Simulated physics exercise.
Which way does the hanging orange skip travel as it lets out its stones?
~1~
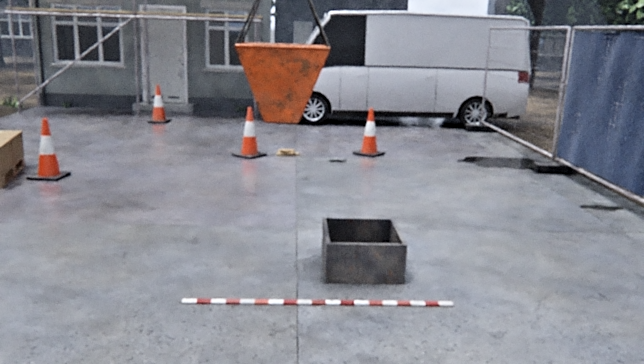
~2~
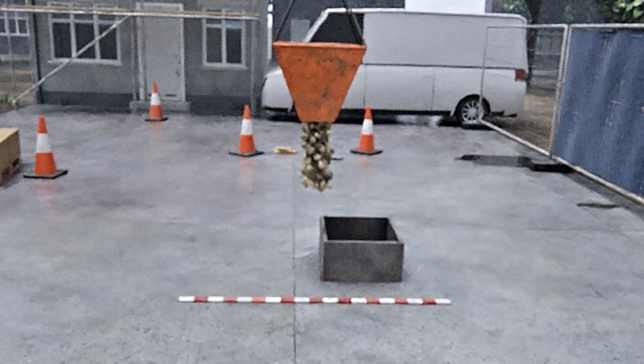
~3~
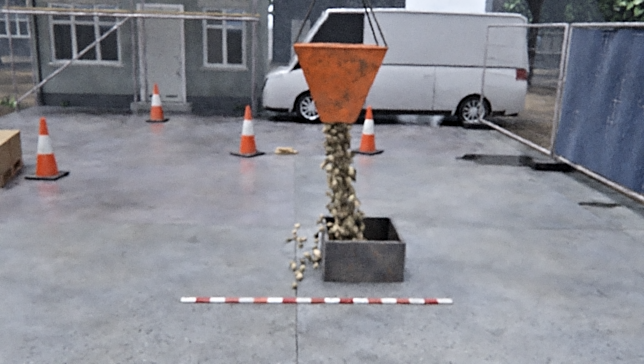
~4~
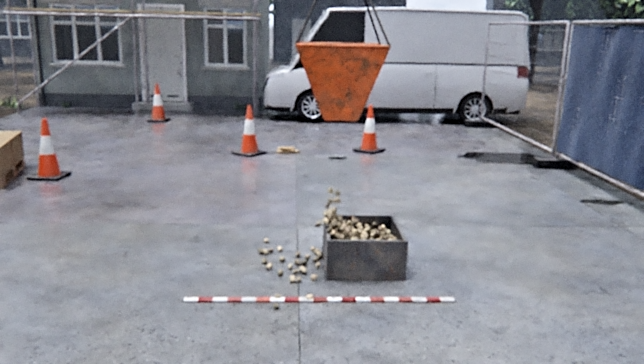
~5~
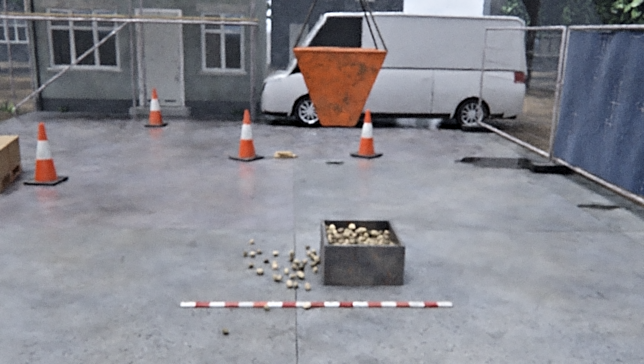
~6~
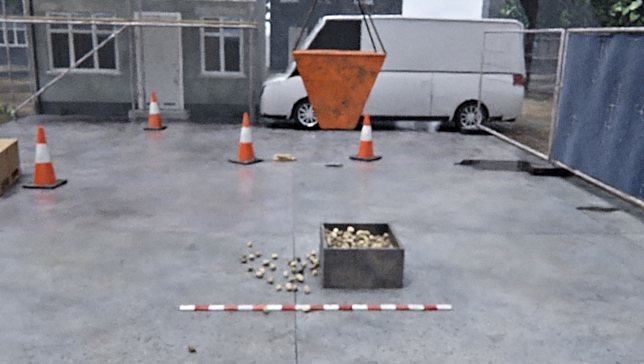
The skip moves to the right, carried along on its lines above the yard.
